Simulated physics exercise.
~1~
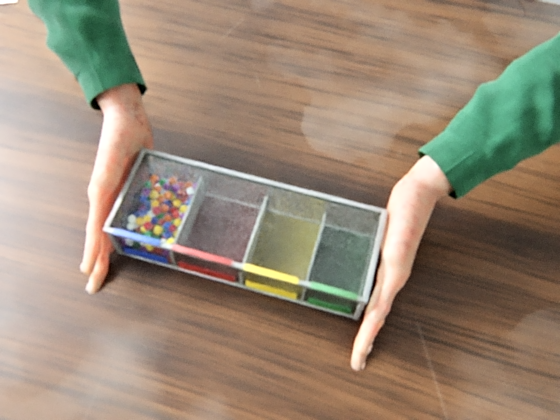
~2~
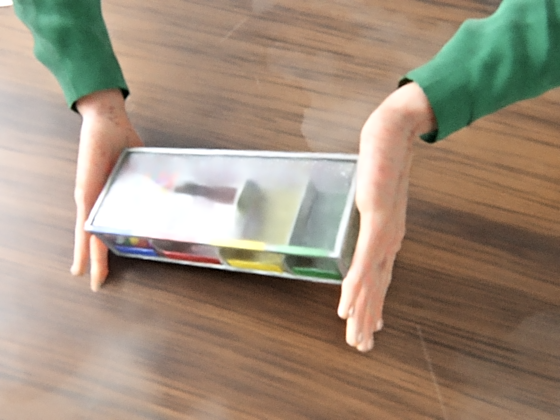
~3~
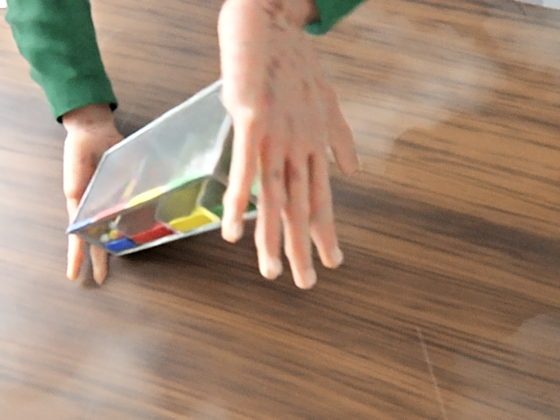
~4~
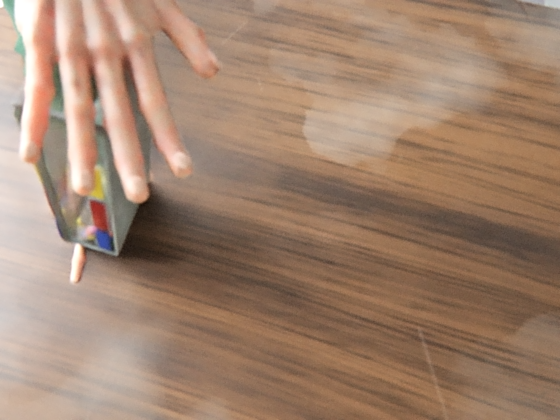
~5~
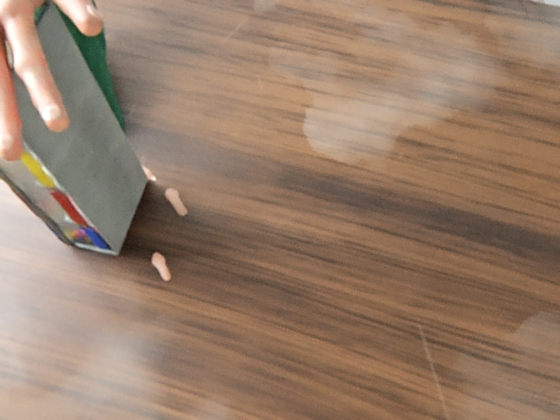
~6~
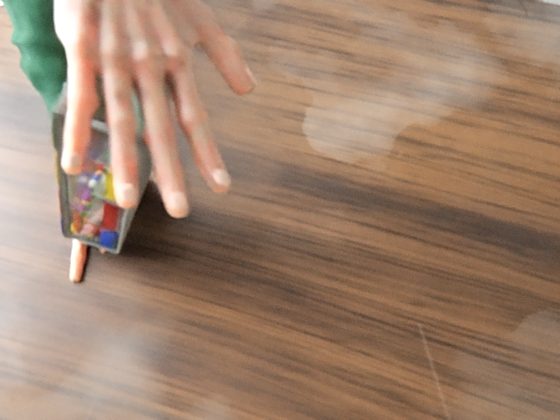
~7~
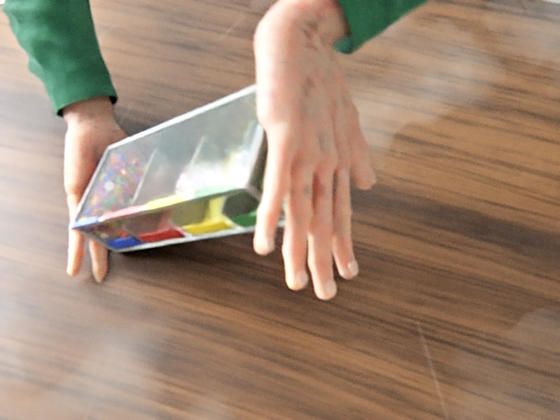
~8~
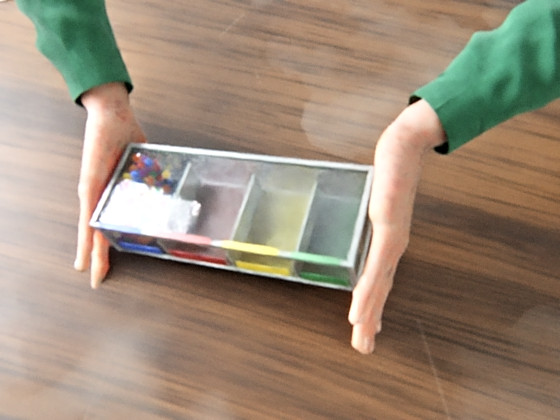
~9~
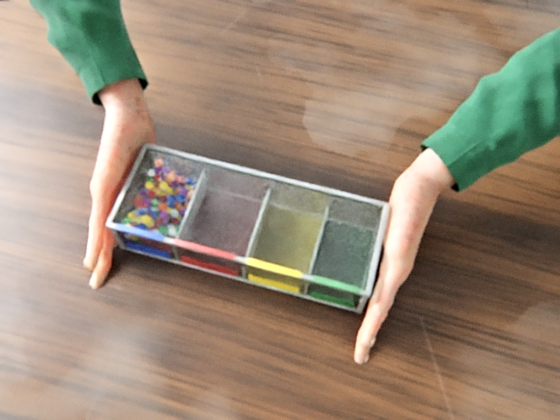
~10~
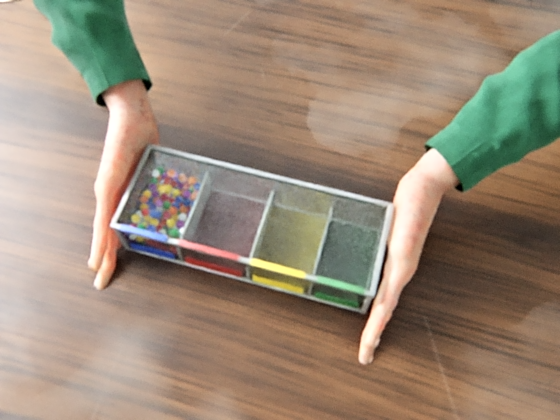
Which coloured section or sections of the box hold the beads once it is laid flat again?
Only the blue section at the left end holds the beads. The red, yellow and green sections are all empty.
